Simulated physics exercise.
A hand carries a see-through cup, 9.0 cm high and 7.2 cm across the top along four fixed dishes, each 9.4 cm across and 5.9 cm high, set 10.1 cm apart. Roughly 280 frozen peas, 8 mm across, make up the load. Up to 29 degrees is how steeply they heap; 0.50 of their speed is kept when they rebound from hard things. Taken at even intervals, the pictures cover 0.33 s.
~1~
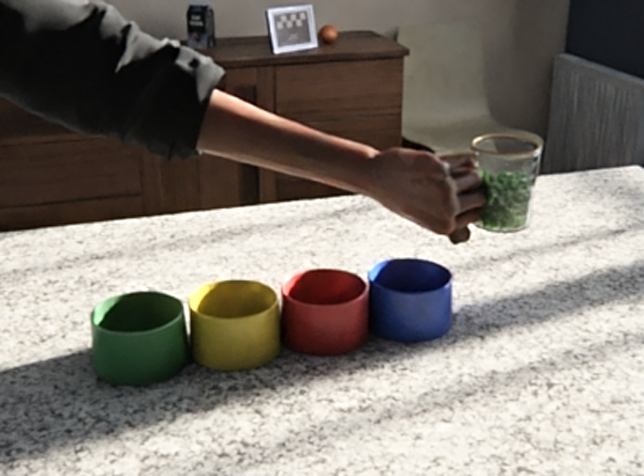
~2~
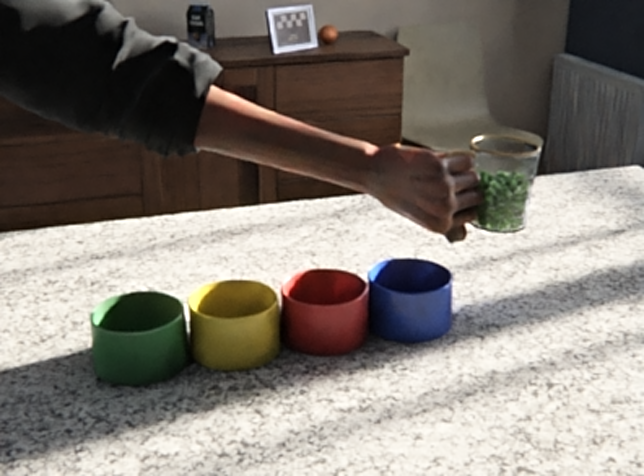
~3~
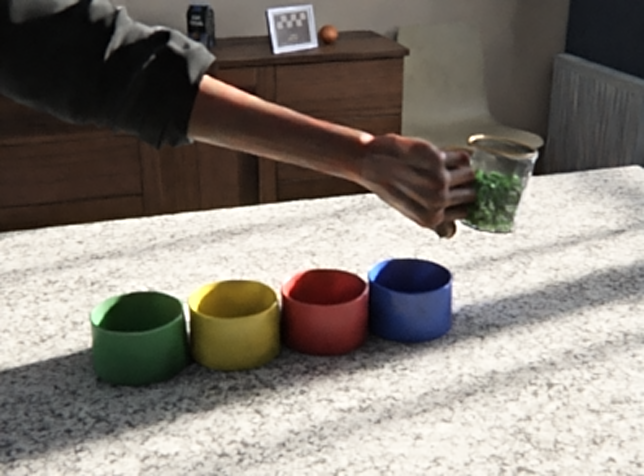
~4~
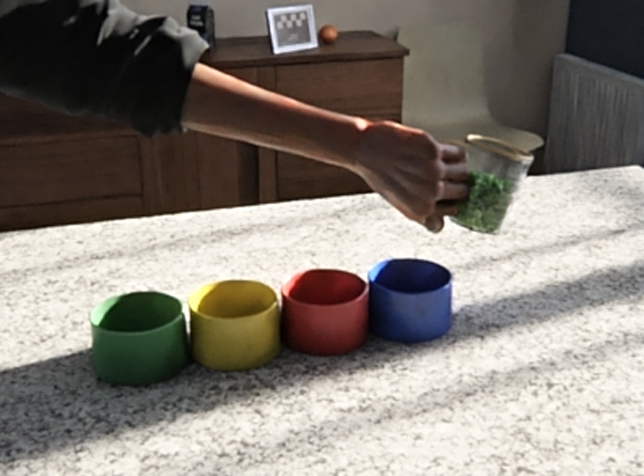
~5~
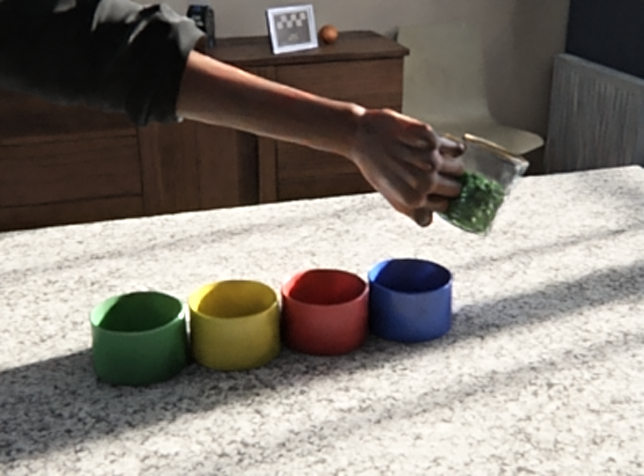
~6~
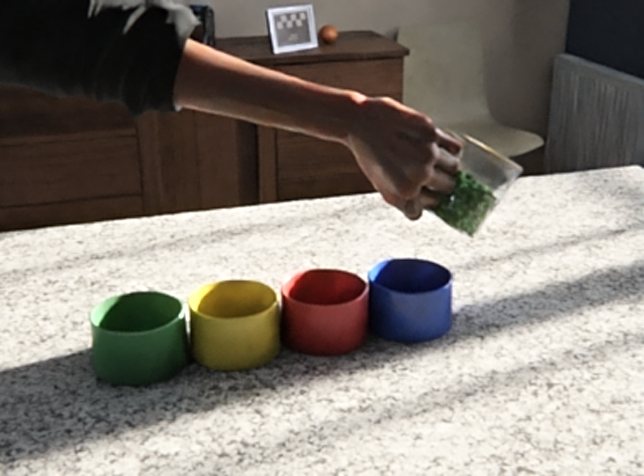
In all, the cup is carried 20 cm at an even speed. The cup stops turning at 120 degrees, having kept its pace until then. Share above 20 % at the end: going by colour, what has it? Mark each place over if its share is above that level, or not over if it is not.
Red dish: Not over, blue dish: Over, green dish: Not over, yellow dish: Not over, counter: Not over.
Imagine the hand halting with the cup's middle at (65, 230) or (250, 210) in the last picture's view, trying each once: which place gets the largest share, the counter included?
First try: Blue; second try: Blue.
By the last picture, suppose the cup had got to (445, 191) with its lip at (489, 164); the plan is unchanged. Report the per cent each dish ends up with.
Dish by dish: Red 10 percent, blue 80 percent, green 0 percent, yellow 0 percent.
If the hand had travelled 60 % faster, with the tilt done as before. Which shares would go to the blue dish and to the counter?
Blue: 80; counter: 10.
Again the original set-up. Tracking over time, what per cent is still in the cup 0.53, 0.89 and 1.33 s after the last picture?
Close to 100, 40 and 0 per cent respectively.
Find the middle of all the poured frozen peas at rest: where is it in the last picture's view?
Close to pixel (408, 304).
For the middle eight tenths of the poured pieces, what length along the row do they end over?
6 centimetres.
Then, 0.53 s after the last picture, tilt 92 degrees; cup holds 100 %.
Then, 0.89 s after the last picture, tilt 120 degrees; cup holds 40 %, blue 55 %.
Then, 1.33 s after the last picture, tilt 120 degrees; cup holds 0 %, blue 100 %.
In the end, red 0 %, blue 100 %, green 0 %, yellow 0 %, counter 0 %.
